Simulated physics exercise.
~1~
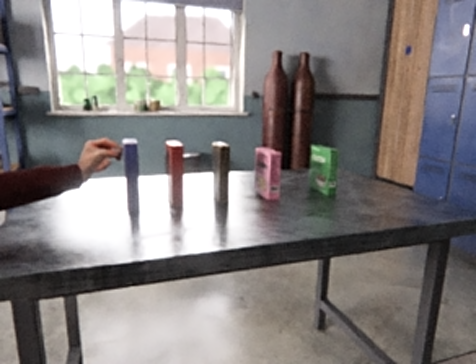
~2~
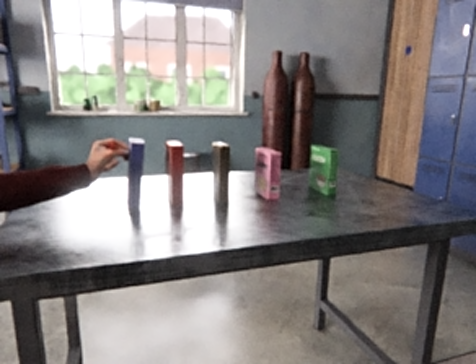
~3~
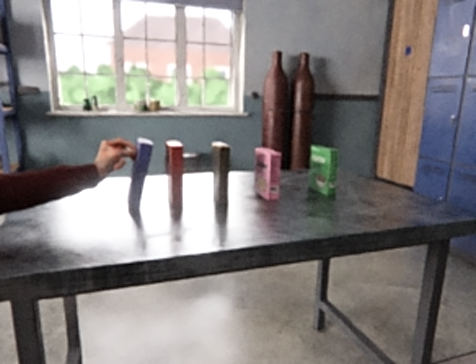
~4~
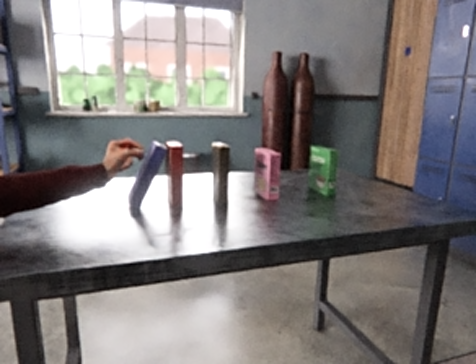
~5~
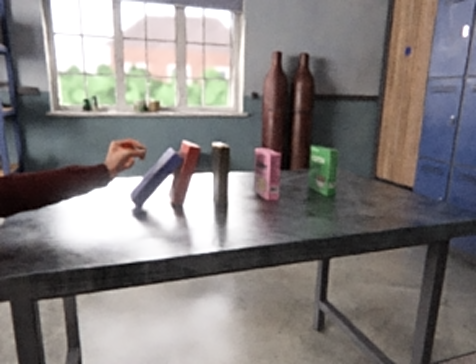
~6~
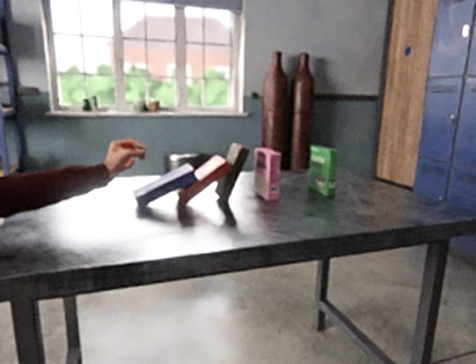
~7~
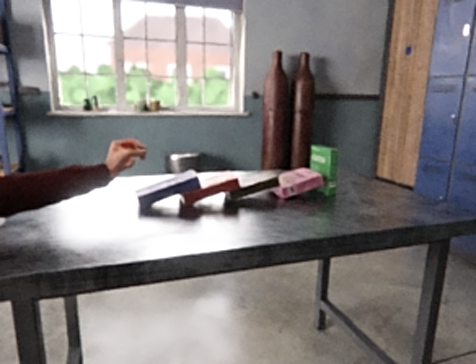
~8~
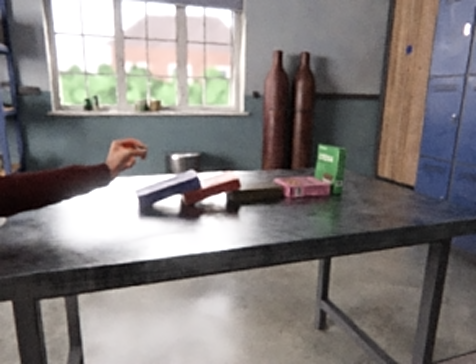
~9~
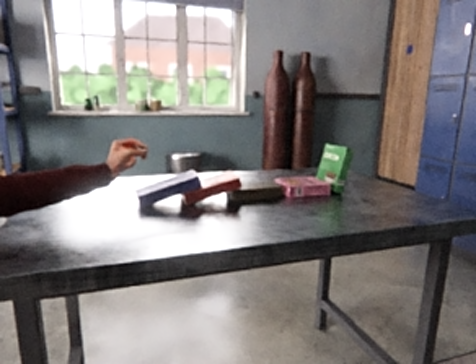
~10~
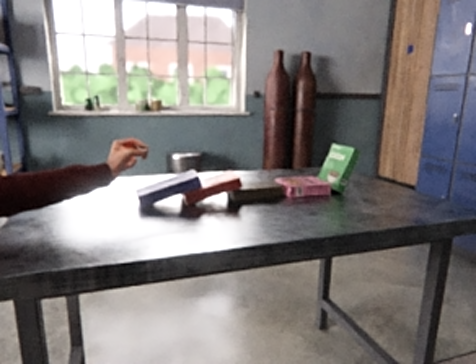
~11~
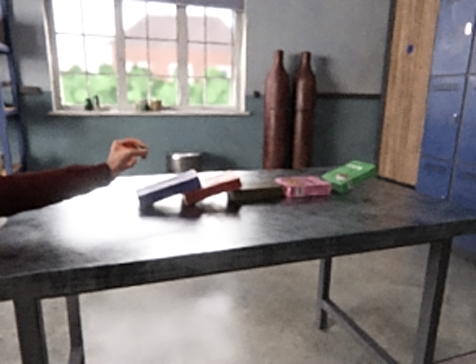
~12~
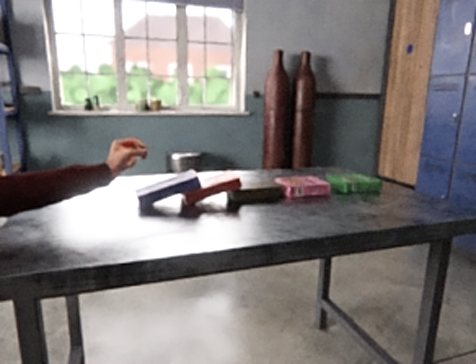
A hand tips a blue block, toppling the row rightward until all five lie fallen.
